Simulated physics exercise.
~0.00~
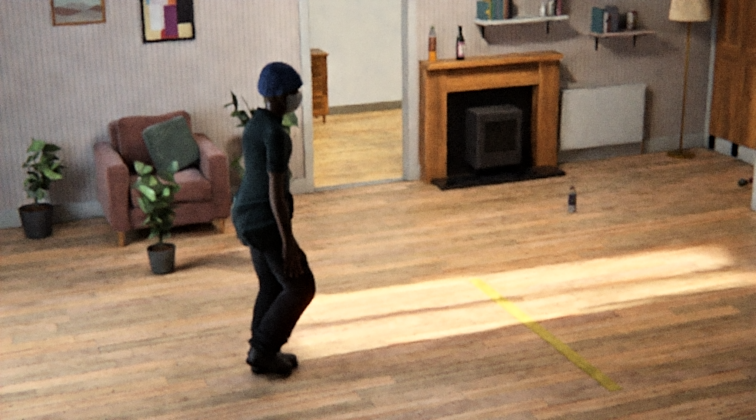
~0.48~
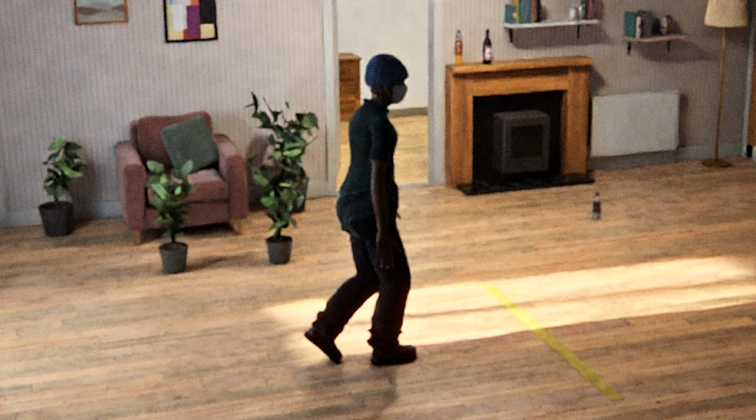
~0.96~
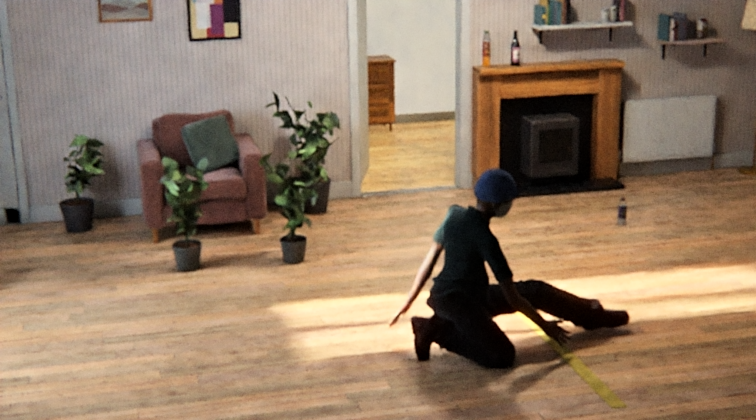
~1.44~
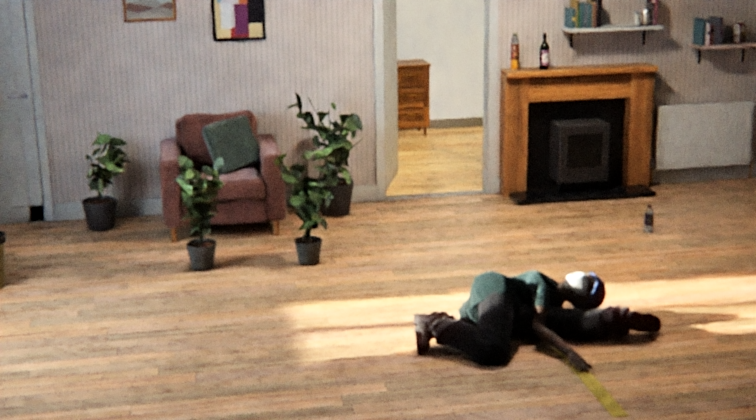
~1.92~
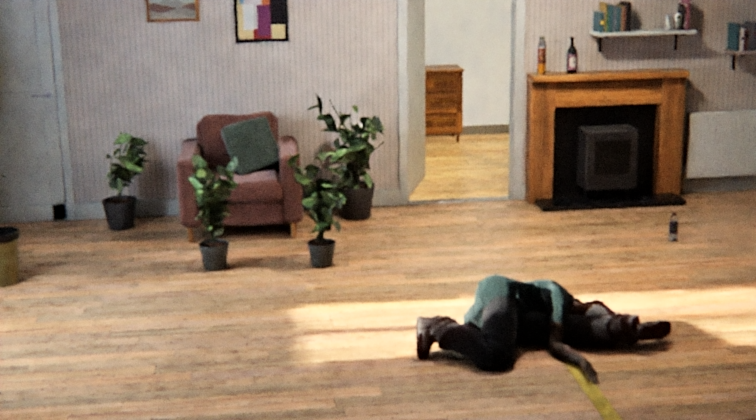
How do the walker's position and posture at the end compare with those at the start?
At the start the walker is upright on the left side of the view, and by the end the walker lies slumped on the floor, farther right and lower in view, beside the yellow strip.
A person in a dark blue cap, pale face mask, dark green top and dark trousers walks rightward across a sunlit wooden floor toward a yellow strip. The living room is seen from slightly above, with a pink armchair and potted plants on the left, an open doorway, and a wooden fireplace on the right, as the view drifts sideways. Near the strip, the walker drops low with legs spread, one arm reaching down. The body then folds forward onto the floor. It ends slumped and still, head across the strip, hips and chest short of it.
